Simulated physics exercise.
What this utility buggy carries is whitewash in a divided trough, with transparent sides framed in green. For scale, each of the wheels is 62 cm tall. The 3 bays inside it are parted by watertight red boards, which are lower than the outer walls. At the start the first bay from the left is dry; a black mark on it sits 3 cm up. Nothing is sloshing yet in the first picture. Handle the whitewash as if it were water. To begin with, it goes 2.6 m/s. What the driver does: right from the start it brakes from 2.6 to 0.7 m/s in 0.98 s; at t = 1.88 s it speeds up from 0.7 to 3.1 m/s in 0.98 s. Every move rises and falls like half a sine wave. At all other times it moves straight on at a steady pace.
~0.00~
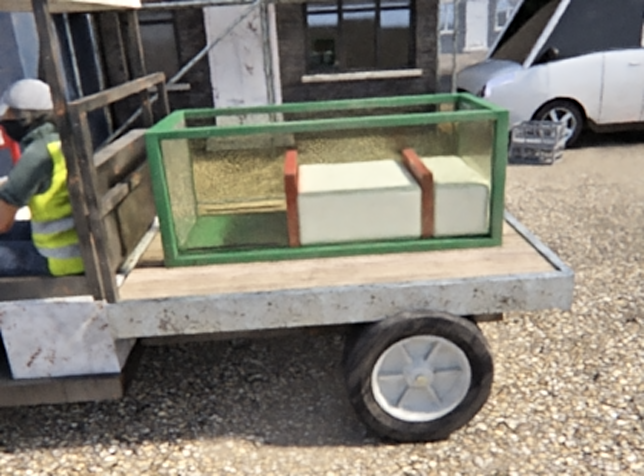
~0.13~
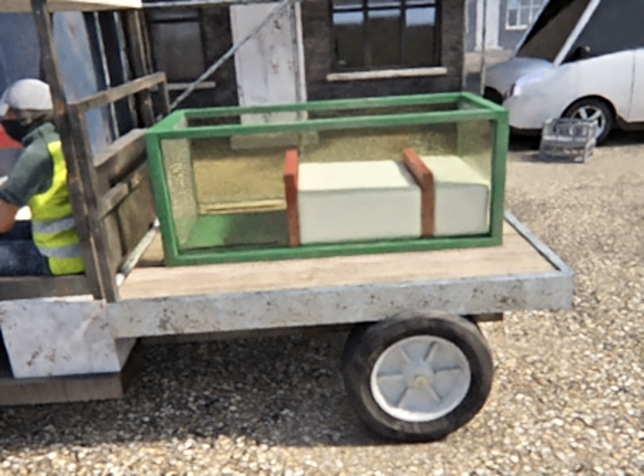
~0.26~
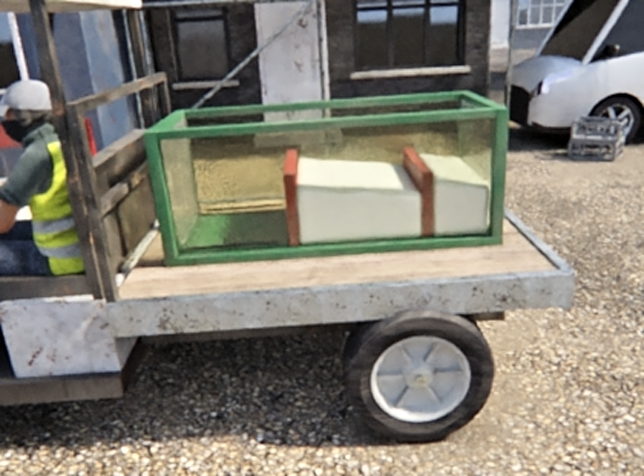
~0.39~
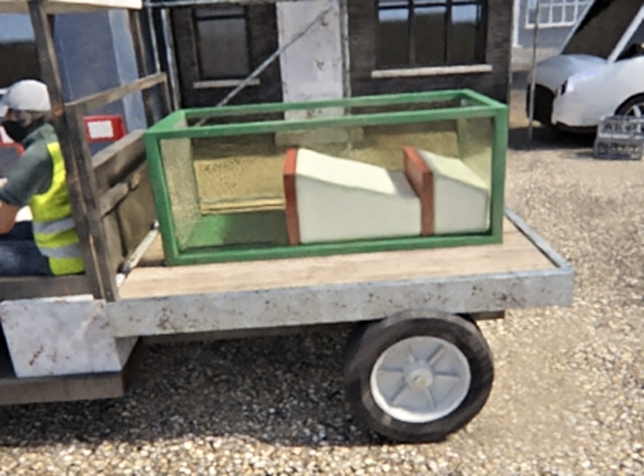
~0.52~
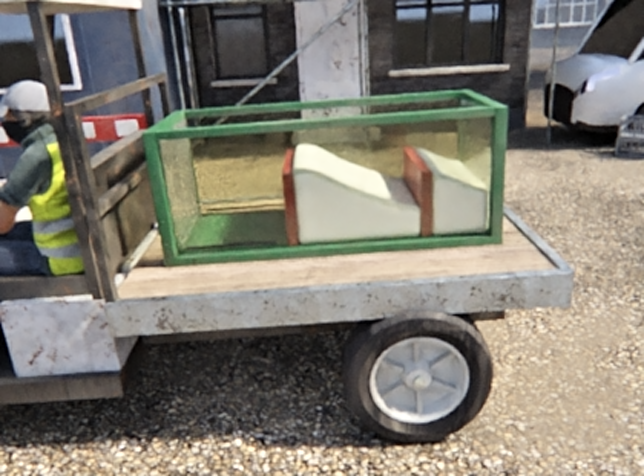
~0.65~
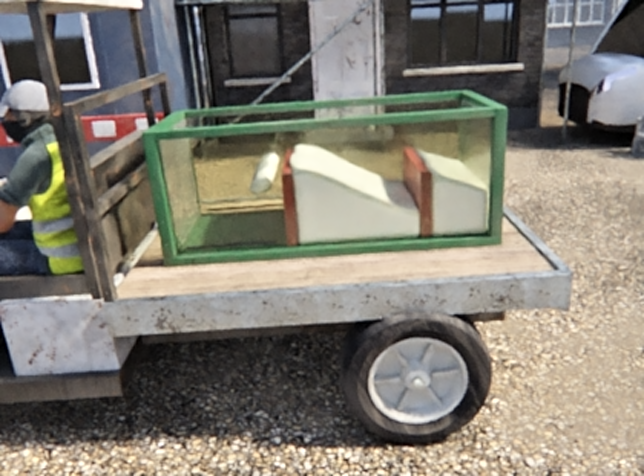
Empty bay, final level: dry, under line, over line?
Under line.
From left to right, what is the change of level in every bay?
In cm: 1 up, 3 down, 4 up.
By 1.35 s the mean depths from the left are 1, 24, 25 cm.
By 2.35 s the mean depths from the left are 1, 22, 27 cm.
By 3.35 s the mean depths from the left are 1, 22, 30 cm.
By 5.84 s the mean depths from the left are 1, 22, 29 cm.
